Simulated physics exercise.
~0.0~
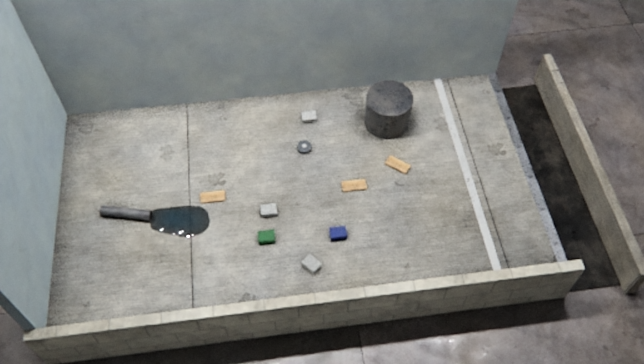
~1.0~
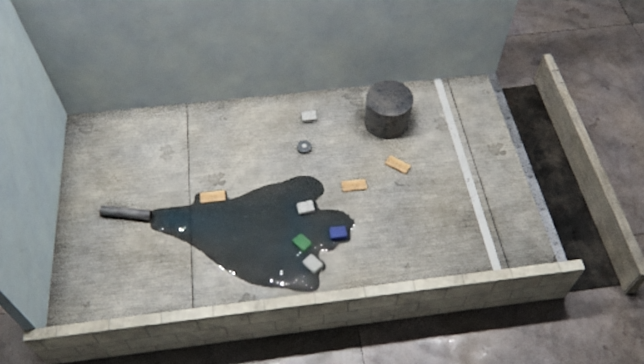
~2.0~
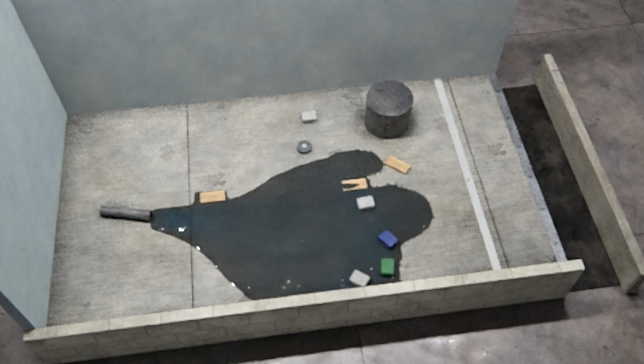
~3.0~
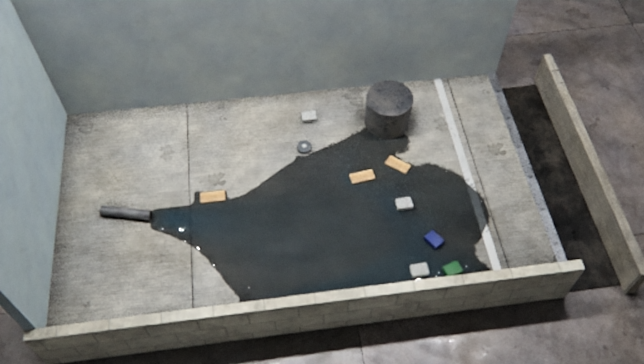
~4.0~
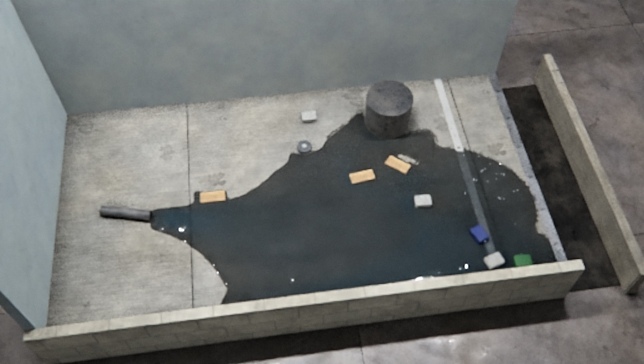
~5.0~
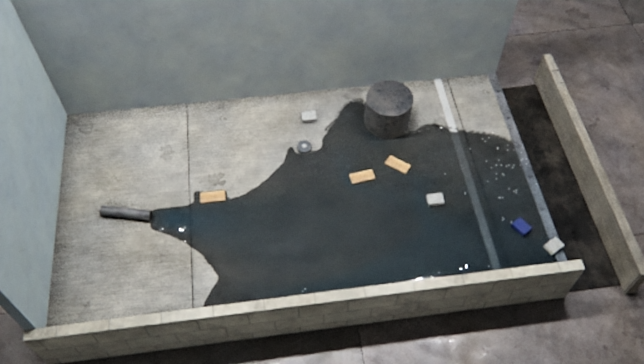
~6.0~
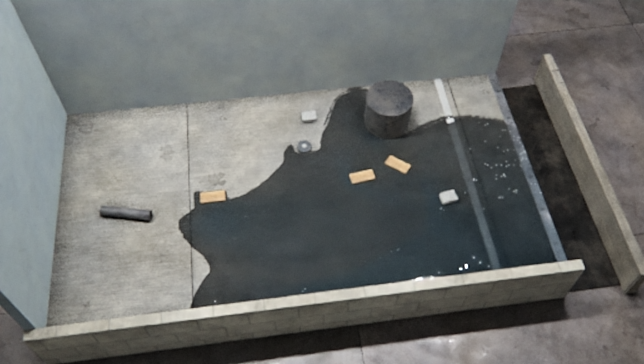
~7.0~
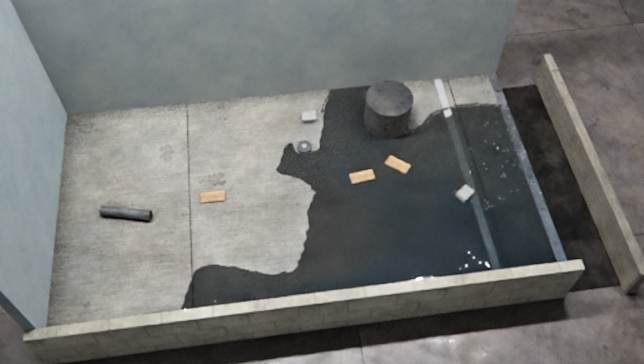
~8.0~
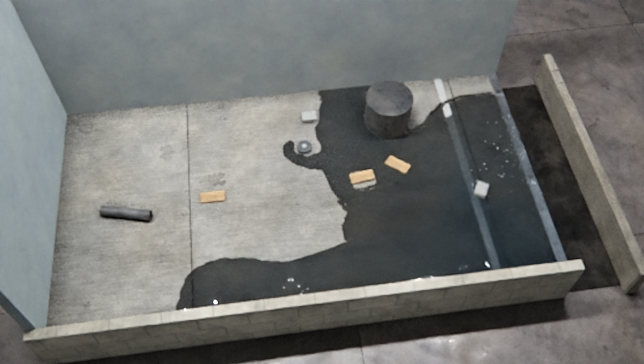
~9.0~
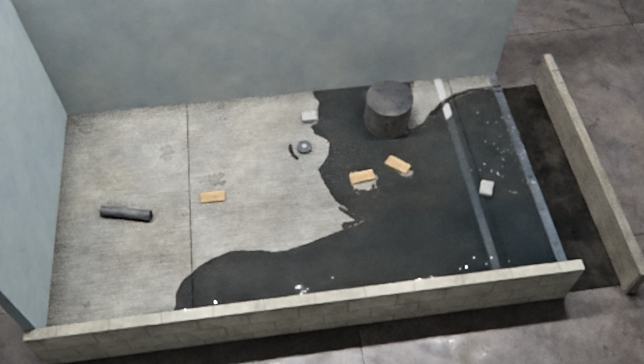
On a walled concrete floor, dark water spreads rightward from a pipe at left, carrying the green, blue and some grey blocks past the white line, then draws back from the left, leaving a grey block beyond the line and tan blocks behind it.
